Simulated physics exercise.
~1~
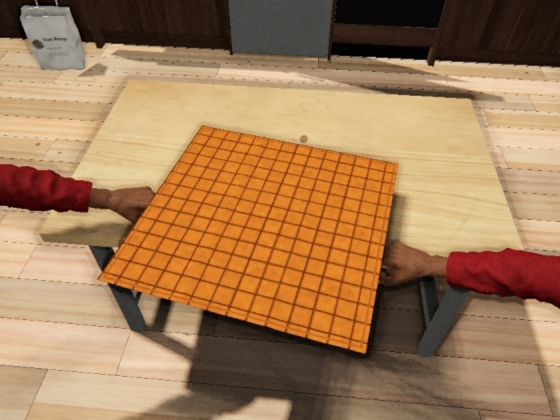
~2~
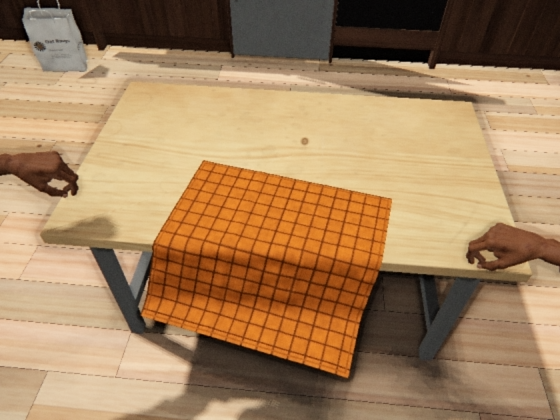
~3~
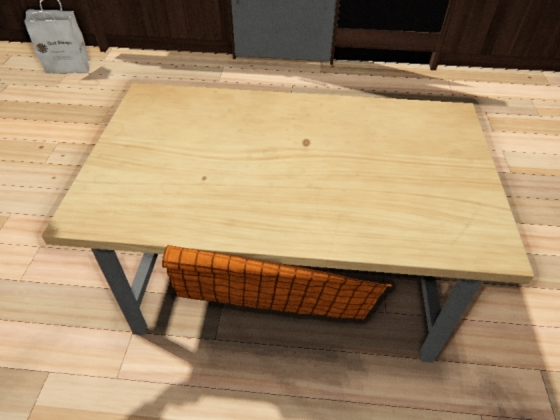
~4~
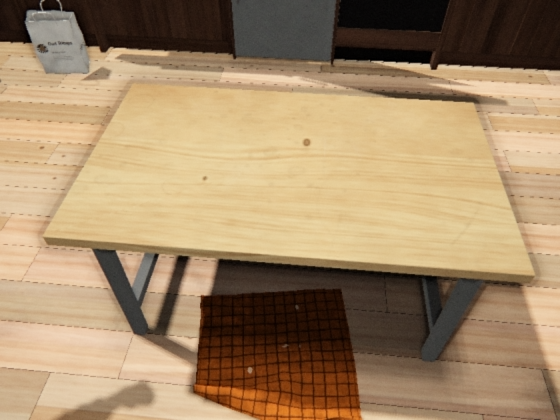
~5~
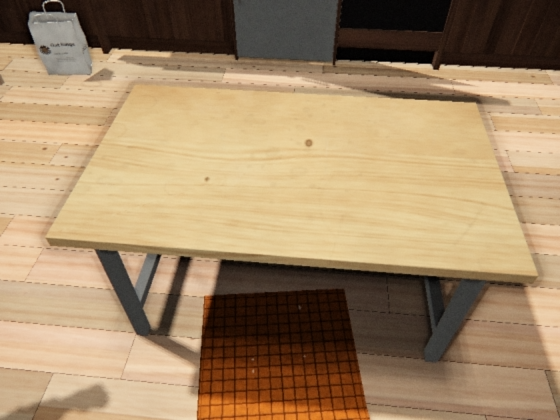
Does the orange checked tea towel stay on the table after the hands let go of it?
No, it slides off over the near edge of the table and ends up lying on the floor.
